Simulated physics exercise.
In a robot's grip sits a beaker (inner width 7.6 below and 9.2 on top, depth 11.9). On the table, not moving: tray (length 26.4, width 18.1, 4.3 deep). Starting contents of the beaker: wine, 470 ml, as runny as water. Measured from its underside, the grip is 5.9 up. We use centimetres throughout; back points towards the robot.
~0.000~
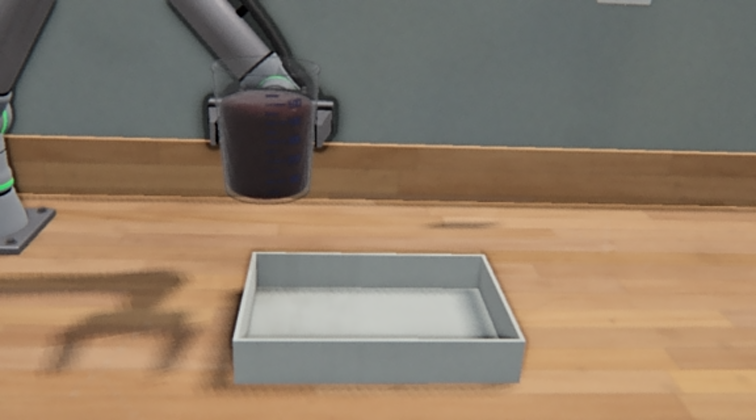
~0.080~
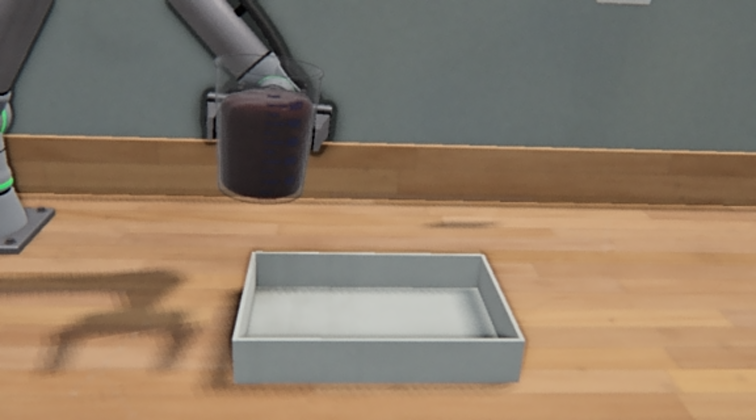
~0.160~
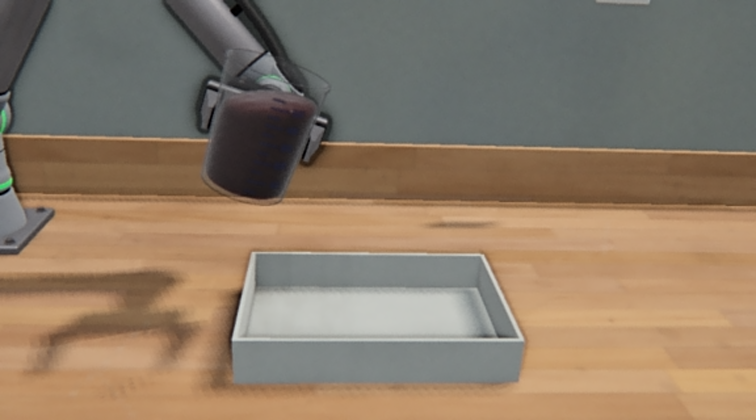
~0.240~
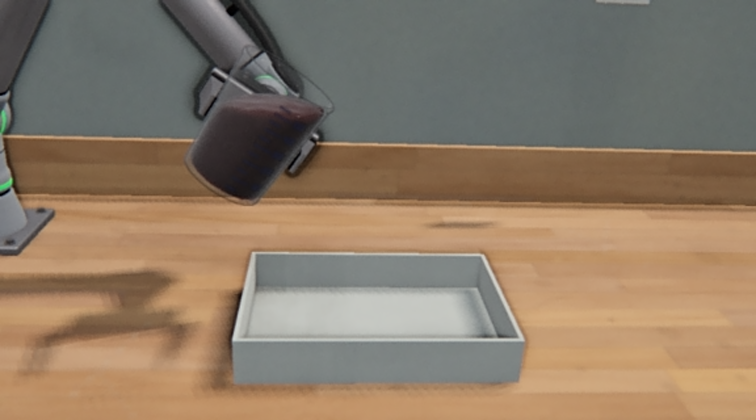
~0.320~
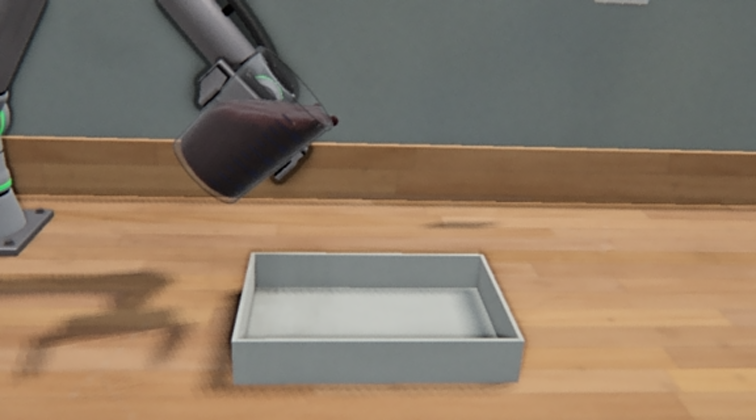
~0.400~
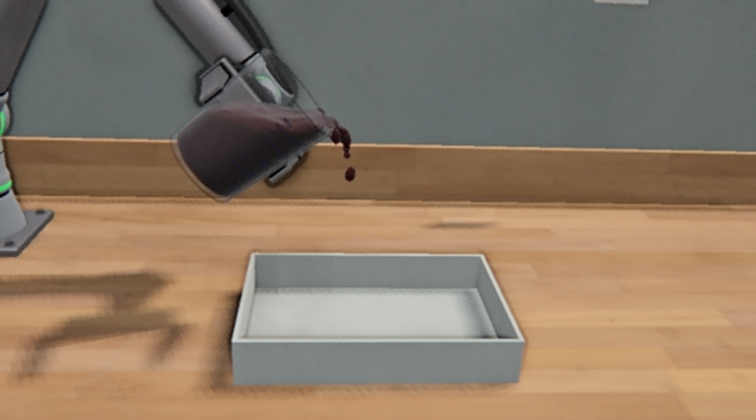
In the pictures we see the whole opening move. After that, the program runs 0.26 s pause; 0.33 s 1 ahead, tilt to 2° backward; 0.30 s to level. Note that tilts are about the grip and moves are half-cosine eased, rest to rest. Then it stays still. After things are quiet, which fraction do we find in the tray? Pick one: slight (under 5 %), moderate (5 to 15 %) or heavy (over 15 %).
Moderate.
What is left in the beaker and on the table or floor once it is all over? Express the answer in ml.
It ends up near 420 ml and 5 ml respectively.
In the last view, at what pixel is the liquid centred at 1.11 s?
Centre at roughly (276, 167) px.
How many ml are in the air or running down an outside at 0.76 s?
Volume outside the vessels: Near 20 ml.
After 0.76 s, tilted 41° forward, liquid up to 24 above the table; 415 ml in the beaker, 30 ml in the tray, 20 ml in the air or running down outside.
After 1.11 s, tilted 1° backward, liquid up to 24 above the table; 415 ml in the beaker, 50 ml in the tray.
After 1.49 s, level, liquid up to 24 above the table; 415 ml in the beaker, 50 ml in the tray, 5 ml on the table or floor.
After 2.29 s, level, liquid up to 25 above the table; 415 ml in the beaker, 50 ml in the tray, 5 ml on the table or floor.
In the end, 415 ml in the beaker, 50 ml in the tray, 5 ml on the table or floor. That is 10 % in the tray.
